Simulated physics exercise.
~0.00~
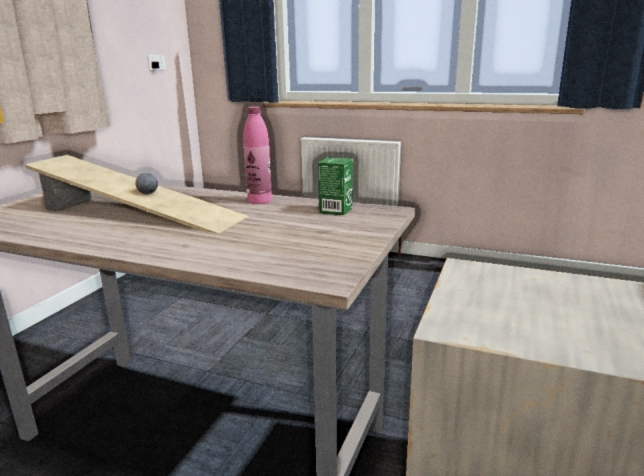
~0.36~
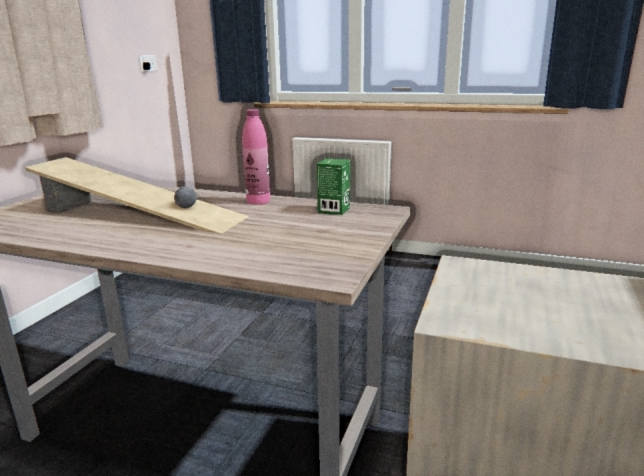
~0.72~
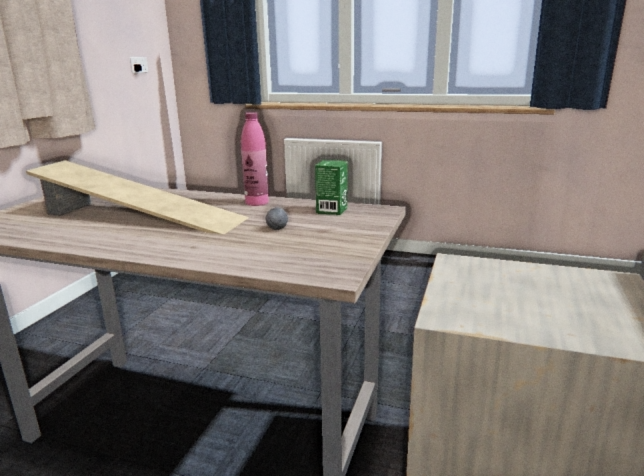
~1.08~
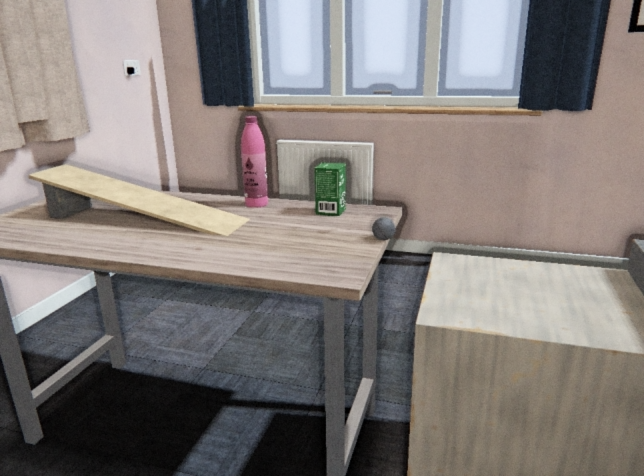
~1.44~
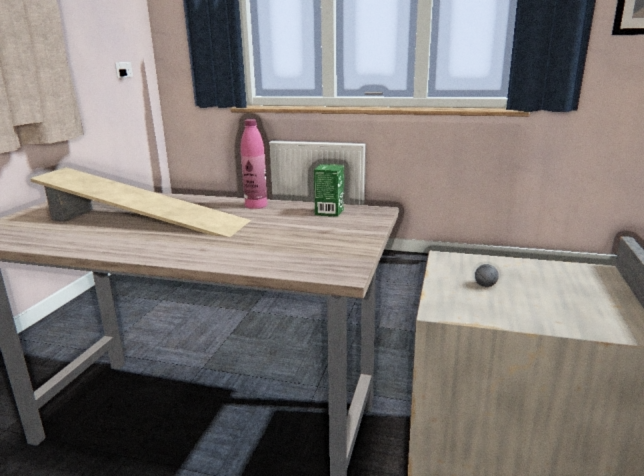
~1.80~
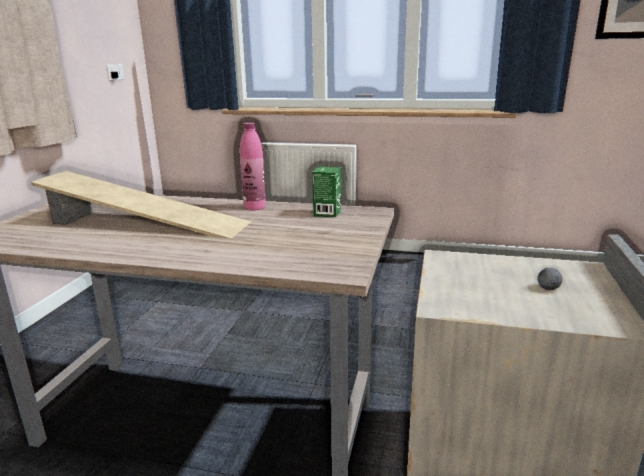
A table holds a ramp as a grey ball rolls right, crossing onto a lower top.
